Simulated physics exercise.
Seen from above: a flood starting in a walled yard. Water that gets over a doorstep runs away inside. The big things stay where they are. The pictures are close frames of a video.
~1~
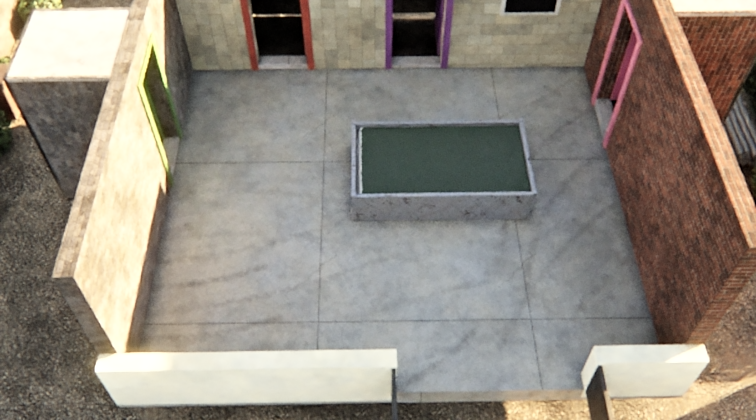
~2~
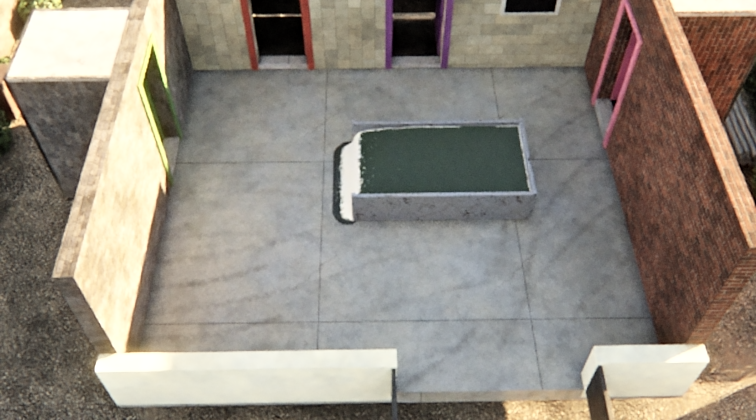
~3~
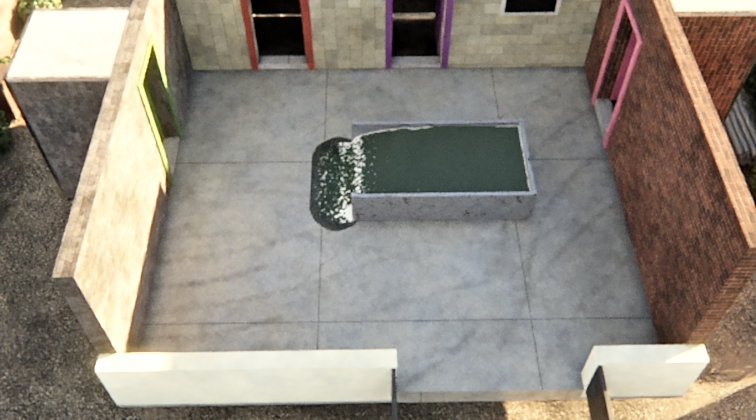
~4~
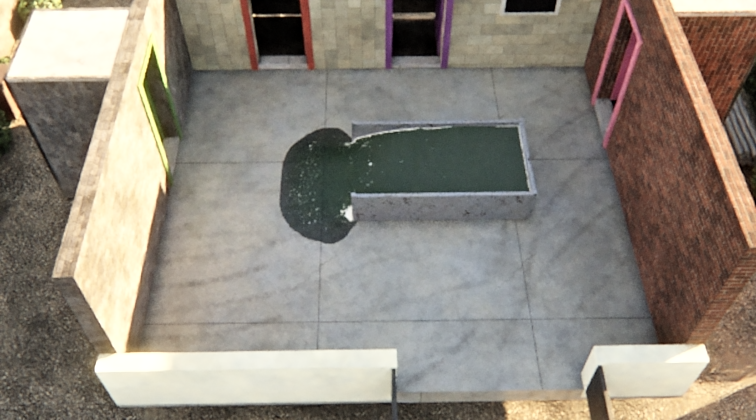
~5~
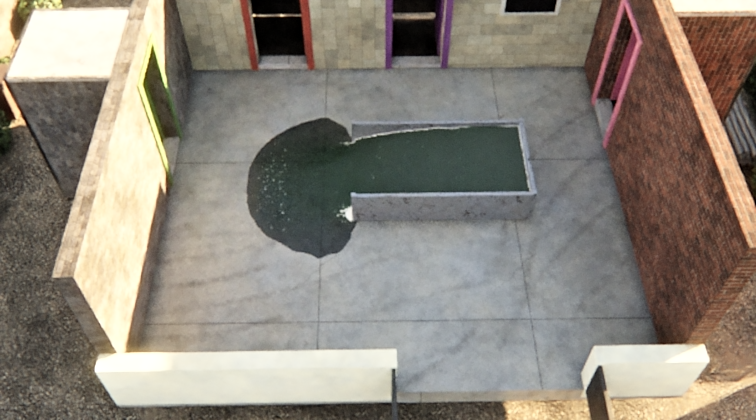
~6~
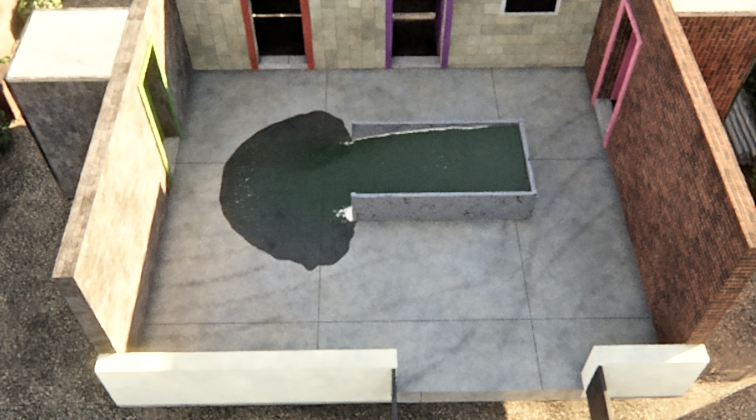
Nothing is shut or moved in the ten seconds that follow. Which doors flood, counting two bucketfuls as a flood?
One by one: The pink door admits no more than that; the purple door admits no more than that; the green door lets in a lot; the red door admits no more than that.
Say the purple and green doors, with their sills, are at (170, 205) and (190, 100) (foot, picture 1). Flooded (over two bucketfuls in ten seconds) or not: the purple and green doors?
One by one: The purple door is over, the green door takes more.
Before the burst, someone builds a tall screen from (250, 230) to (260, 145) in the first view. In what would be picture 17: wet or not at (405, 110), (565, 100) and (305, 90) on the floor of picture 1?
One after the other: Not flooded, free of water, awash.
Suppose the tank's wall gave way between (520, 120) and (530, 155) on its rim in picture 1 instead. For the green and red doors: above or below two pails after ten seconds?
The green door stays under, the red door stays under.
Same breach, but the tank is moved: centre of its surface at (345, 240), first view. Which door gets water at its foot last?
I say the pink door.
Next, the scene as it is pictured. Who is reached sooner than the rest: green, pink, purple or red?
It is the green-painted one.
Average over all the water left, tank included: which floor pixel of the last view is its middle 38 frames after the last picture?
Roughly at (304, 203).
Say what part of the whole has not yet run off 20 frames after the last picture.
I make it 94 per cent.
A moment on, water covers 25 % of the floor; the pink door not reached, the purple door not reached, the green door under two buckets in, the red door not reached.
Next, water covers 30 % of the floor; the pink door not reached, the purple door not reached, the green door over two buckets in, the red door wet at the sill, nothing in.
Then, water covers 35 % of the floor; the pink door not reached, the purple door not reached, the green door far over two buckets in, the red door wet at the sill, nothing in.
Later, water covers 70 % of the floor; the pink door not reached, the purple door wet at the sill, nothing in, the green door far over two buckets in, the red door wet at the sill, nothing in.
In the end, water covers 95 % of the floor; the pink door wet at the sill, nothing in, the purple door wet at the sill, nothing in, the green door far over two buckets in, the red door wet at the sill, nothing in.
